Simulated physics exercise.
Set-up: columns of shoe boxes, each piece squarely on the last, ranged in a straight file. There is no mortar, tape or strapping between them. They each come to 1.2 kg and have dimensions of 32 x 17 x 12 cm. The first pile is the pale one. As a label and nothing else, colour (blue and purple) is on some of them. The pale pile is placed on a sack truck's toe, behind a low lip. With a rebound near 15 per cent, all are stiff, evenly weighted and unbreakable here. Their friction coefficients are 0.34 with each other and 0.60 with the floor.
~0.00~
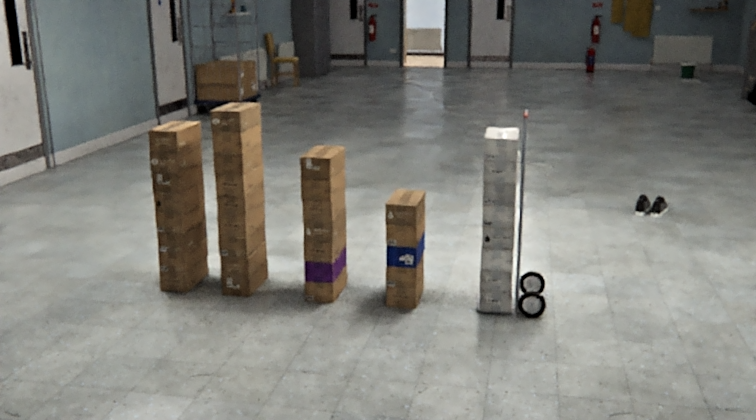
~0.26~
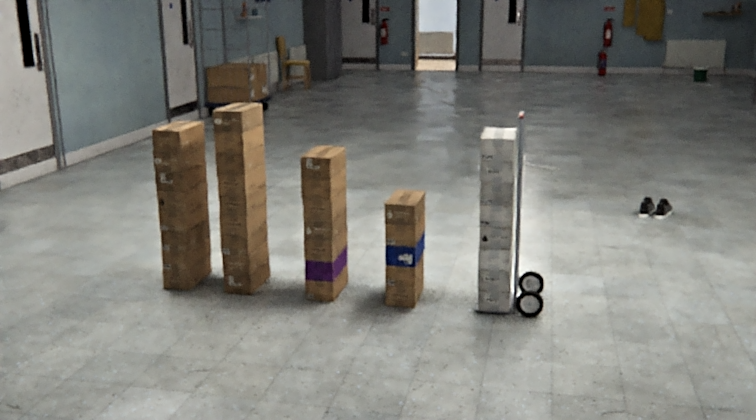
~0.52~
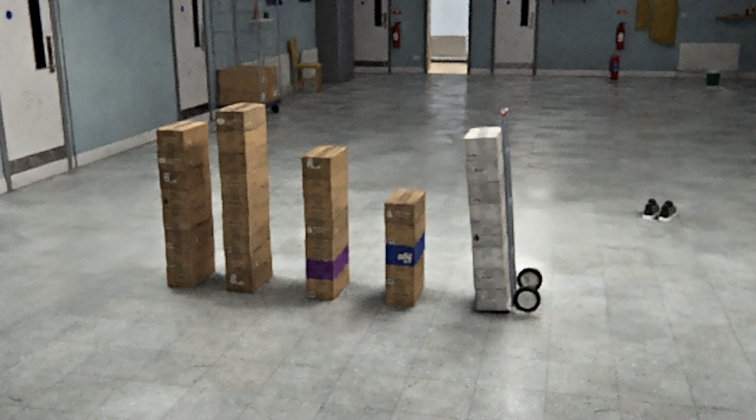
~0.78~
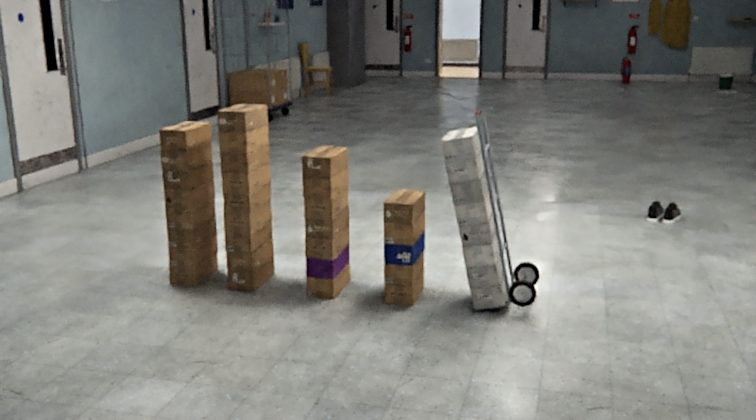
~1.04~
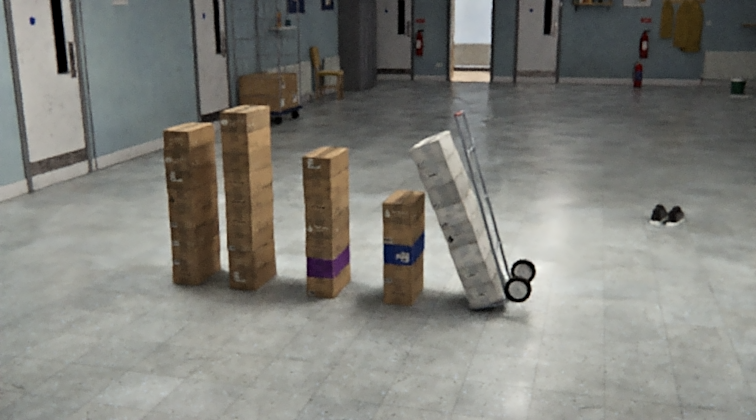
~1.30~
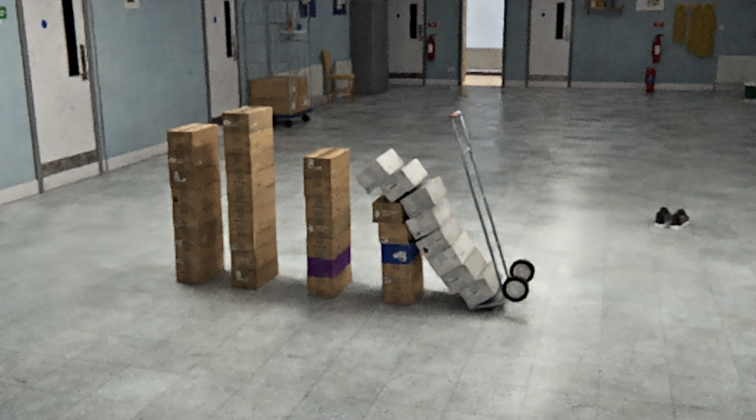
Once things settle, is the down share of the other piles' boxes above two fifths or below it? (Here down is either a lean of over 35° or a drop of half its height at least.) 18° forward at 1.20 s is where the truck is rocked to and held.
I expect the fallen part of the other piles to exceed two fifths.
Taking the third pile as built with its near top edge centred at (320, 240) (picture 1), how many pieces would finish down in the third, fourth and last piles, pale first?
Pile by pile that makes third 1, fourth 0, last 0.
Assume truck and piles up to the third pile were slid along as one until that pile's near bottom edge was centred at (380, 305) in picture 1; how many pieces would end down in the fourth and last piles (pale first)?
Down per pile: Fourth 0; last 0.
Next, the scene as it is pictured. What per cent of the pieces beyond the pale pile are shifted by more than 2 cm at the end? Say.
That comes to 85 in a hundred.
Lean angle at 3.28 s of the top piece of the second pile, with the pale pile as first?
It leans some 40°.
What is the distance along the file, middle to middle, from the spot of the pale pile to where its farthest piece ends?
120 cm.
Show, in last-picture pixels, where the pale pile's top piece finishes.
The top pale piece ends up roughly at (289, 245).
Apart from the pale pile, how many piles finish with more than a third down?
4.
After 2.22 s, 7 of the pale pile down; 4 of the 29 other boxes down; blue box on its side; purple box leaning 11°.
After 3.28 s, 7 of the pale pile down; 25 of the 29 other boxes down; blue box on its side; purple box leaning 57°, 7 cm lower.
At rest (4.5 s), 7 of the pale pile down; 25 of the 29 other boxes down; blue box on its side; purple box leaning 57°, 7 cm lower. That is 86 per cent. As the last picture would show them, middles, blue box near (351, 276), purple box near (303, 269).
